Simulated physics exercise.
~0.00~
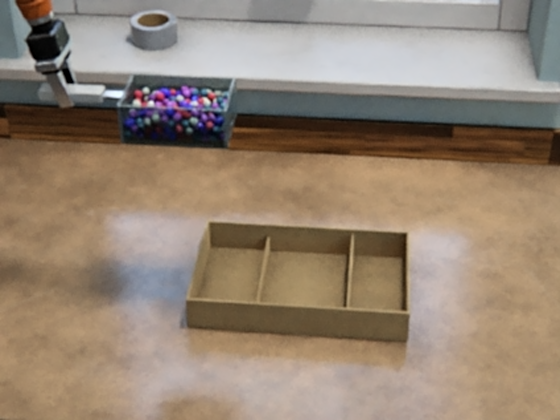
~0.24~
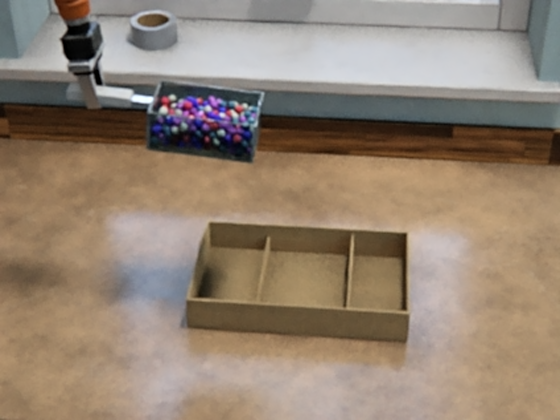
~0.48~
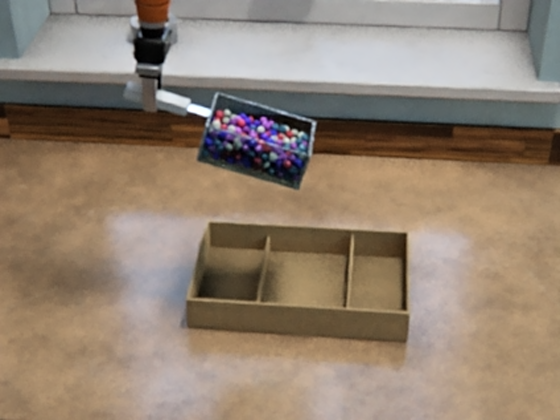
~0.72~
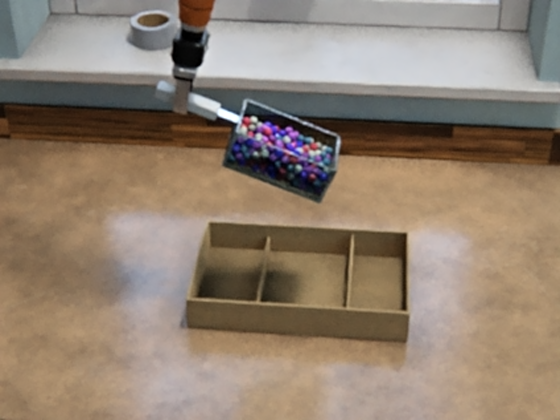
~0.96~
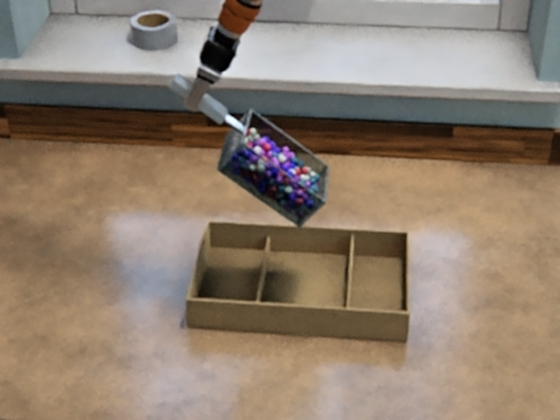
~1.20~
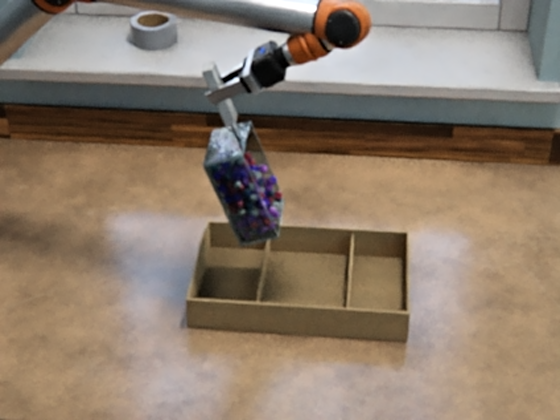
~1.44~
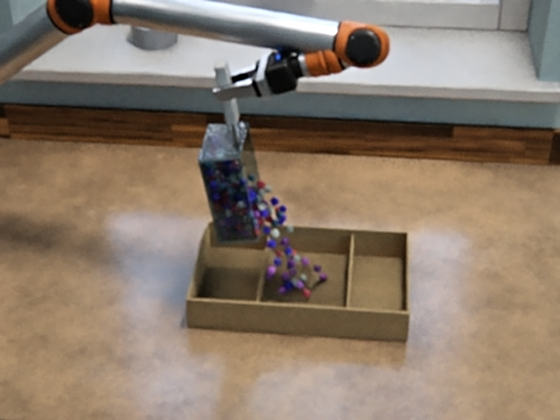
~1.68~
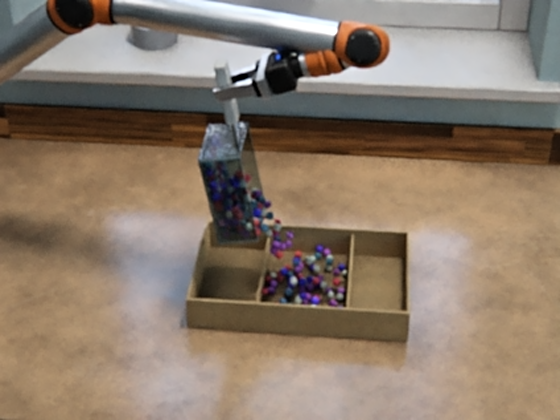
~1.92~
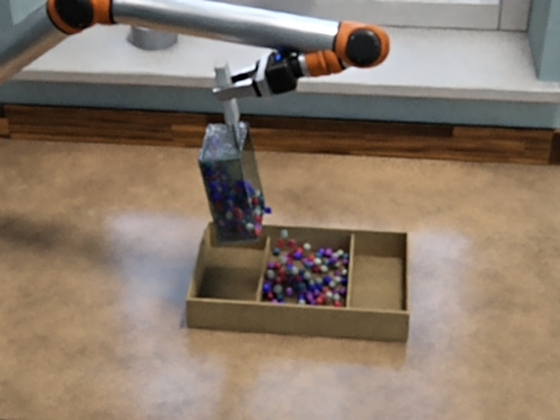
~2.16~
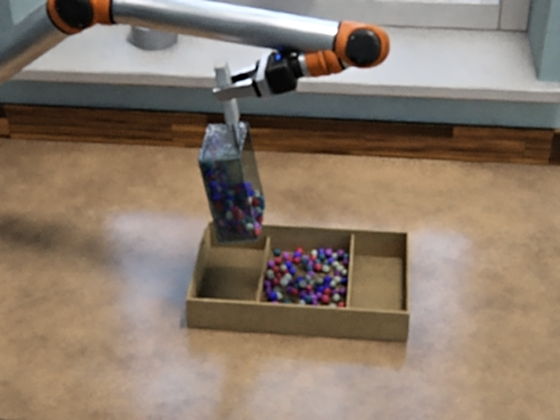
Robot arm carrying a clear box of colourful beads rightward, tipping some into a tray's middle compartment, then holding still, still partly full.
